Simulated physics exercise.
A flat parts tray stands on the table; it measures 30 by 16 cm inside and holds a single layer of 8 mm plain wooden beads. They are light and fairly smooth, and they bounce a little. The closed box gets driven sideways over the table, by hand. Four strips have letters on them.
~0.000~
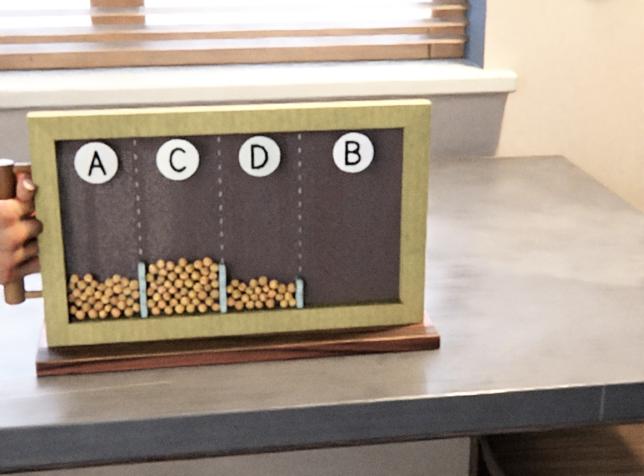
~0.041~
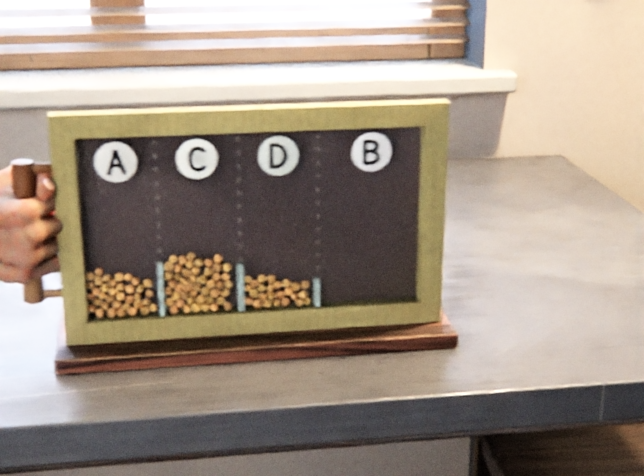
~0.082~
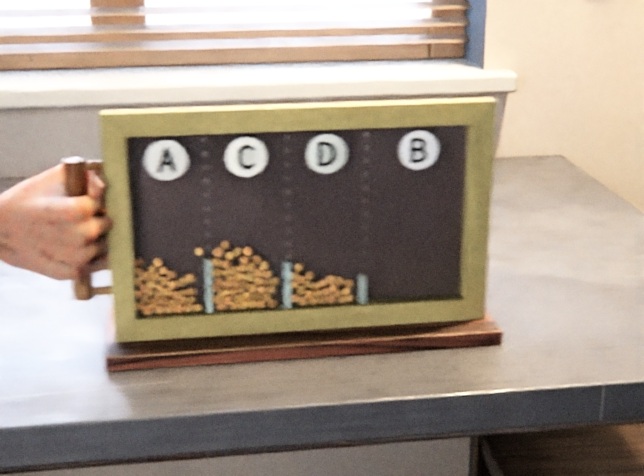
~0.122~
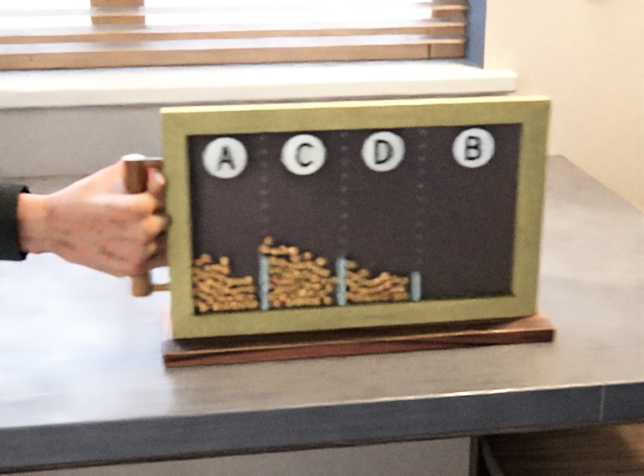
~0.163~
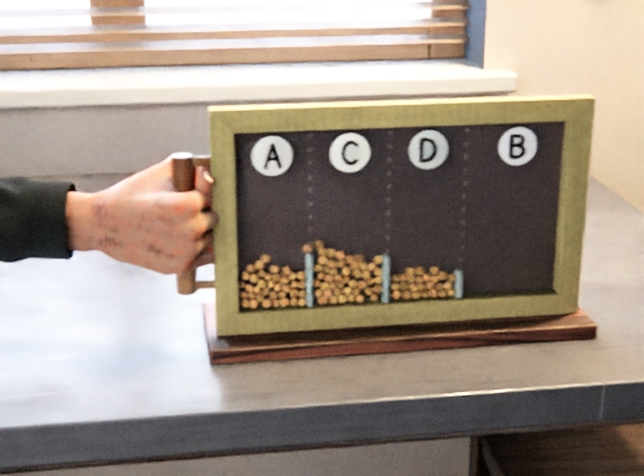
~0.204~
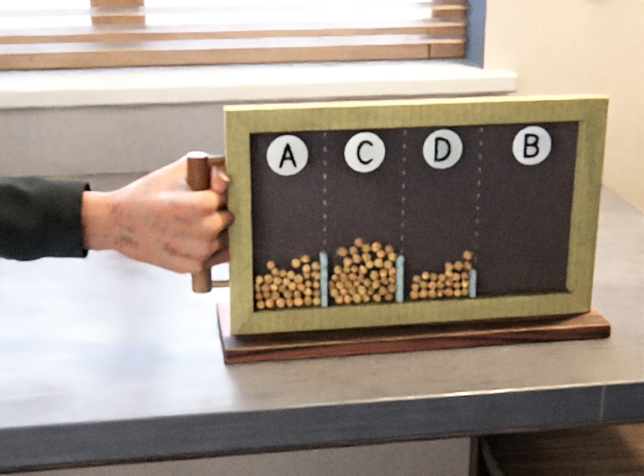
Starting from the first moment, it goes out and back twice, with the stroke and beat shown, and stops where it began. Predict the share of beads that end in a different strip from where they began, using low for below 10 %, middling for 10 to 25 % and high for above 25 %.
The share is middling.
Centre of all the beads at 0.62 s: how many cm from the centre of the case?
Some 4 cm left and 6 cm below.
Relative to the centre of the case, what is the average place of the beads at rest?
Some 4 cm left and 7 cm below.
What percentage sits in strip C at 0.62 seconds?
Roughly 35 per cent.
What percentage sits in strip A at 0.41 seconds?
Close to 35 per cent of the load.
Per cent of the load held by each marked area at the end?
Strip A: 30; strip B: 15; strip C: 35; strip D: 20.
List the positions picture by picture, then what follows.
At its start; about 110 beads; beads centred (175, 292); top one (183, 263); A (96, 163), B (353, 153), C (178, 160), D (260, 156), in the first frame.
In the second frame, 2 cm to the right; beads centred (189, 290); top one (191, 256).
In the third frame, 6 cm to the right; beads centred (234, 286); top one (225, 245); wall ends (363, 277), (287, 263), (208, 261).
In the fourth frame, 11 cm to the right; beads centred (289, 283); top one (269, 241).
In the fifth frame, 15 cm to the right; beads centred (338, 282); top one (319, 244).
In the sixth frame, 16 cm to the right; beads centred (357, 280); top one (359, 242); A (287, 155), B (532, 146), C (365, 152), D (443, 149).
After 0.41 s, it is at its start; the beads' middle is 5 cm left of and 6 cm below the centre; A 35 %, B 10 %, C 35 %, D 20 %; 15 % have changed strip.
After 0.62 s, it is 16 cm to the right; the beads' middle is 4 cm left of and 6 cm below the centre; A 35 %, B 10 %, C 35 %, D 20 %; 10 % have changed strip.
After 0.80 s, it is at its start; the beads' middle is 4 cm left of and 6 cm below the centre; A 30 %, B 15 %, C 35 %, D 20 %; 20 % have changed strip.
Settled by 1.6 s, it is at its start; A 30 %, B 15 %, C 35 %, D 20 %; 20 % have changed strip.
